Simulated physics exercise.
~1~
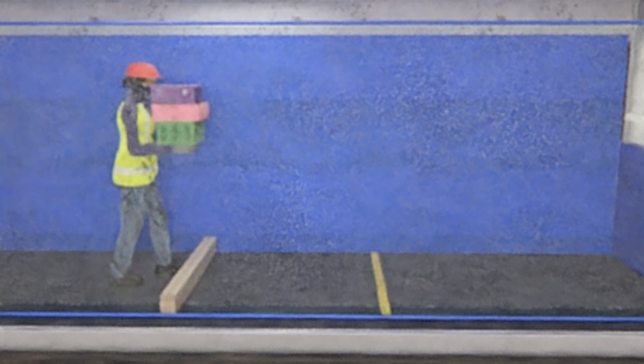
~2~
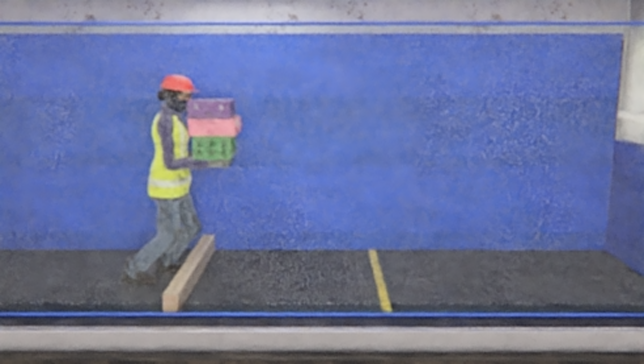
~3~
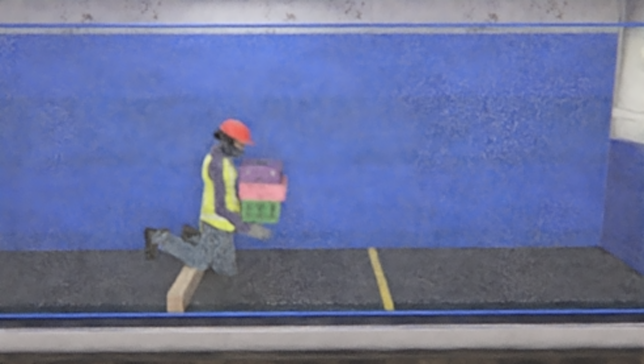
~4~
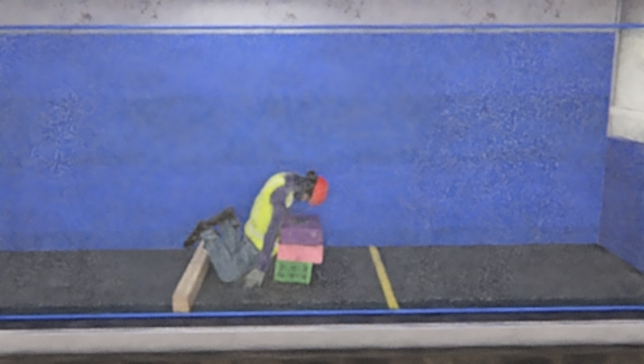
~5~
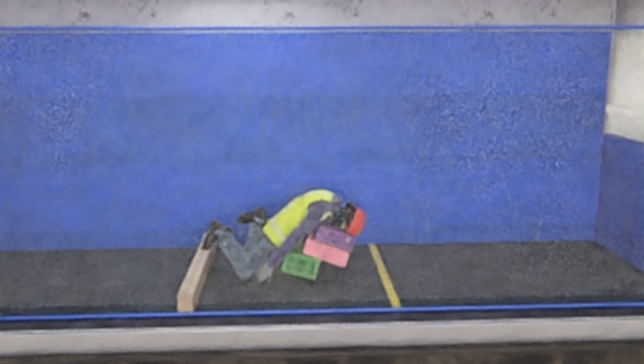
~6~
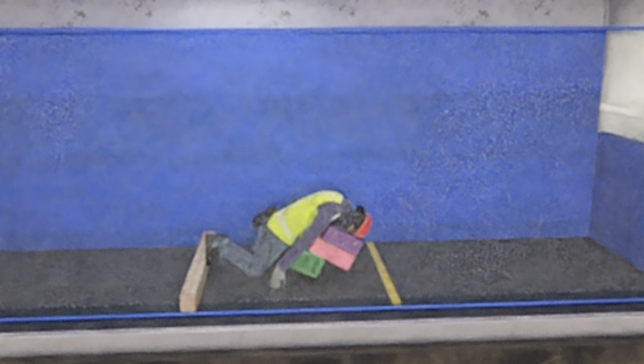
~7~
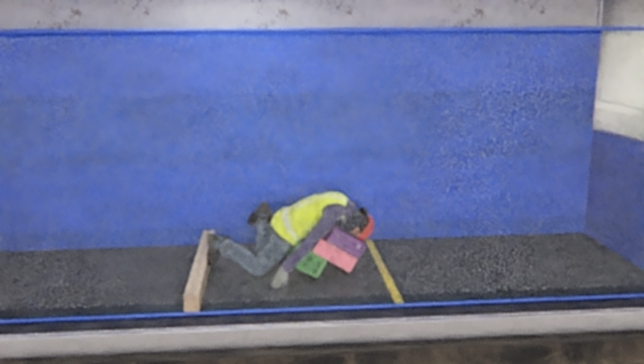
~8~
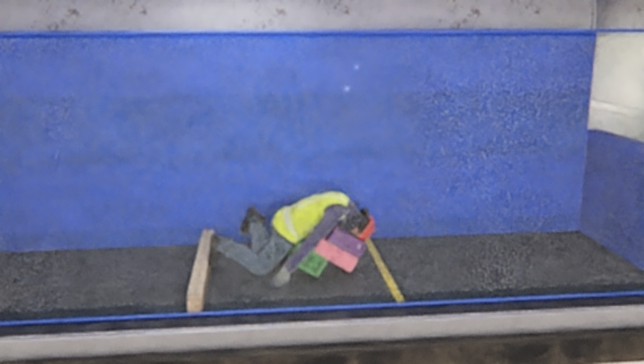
A worker in a red hard hat and yellow vest carried three stacked boxes rightward, tripped over a wooden beam and pitched forward onto the floor, ending slumped over the tilted purple, pink and green boxes just short of the yellow line.
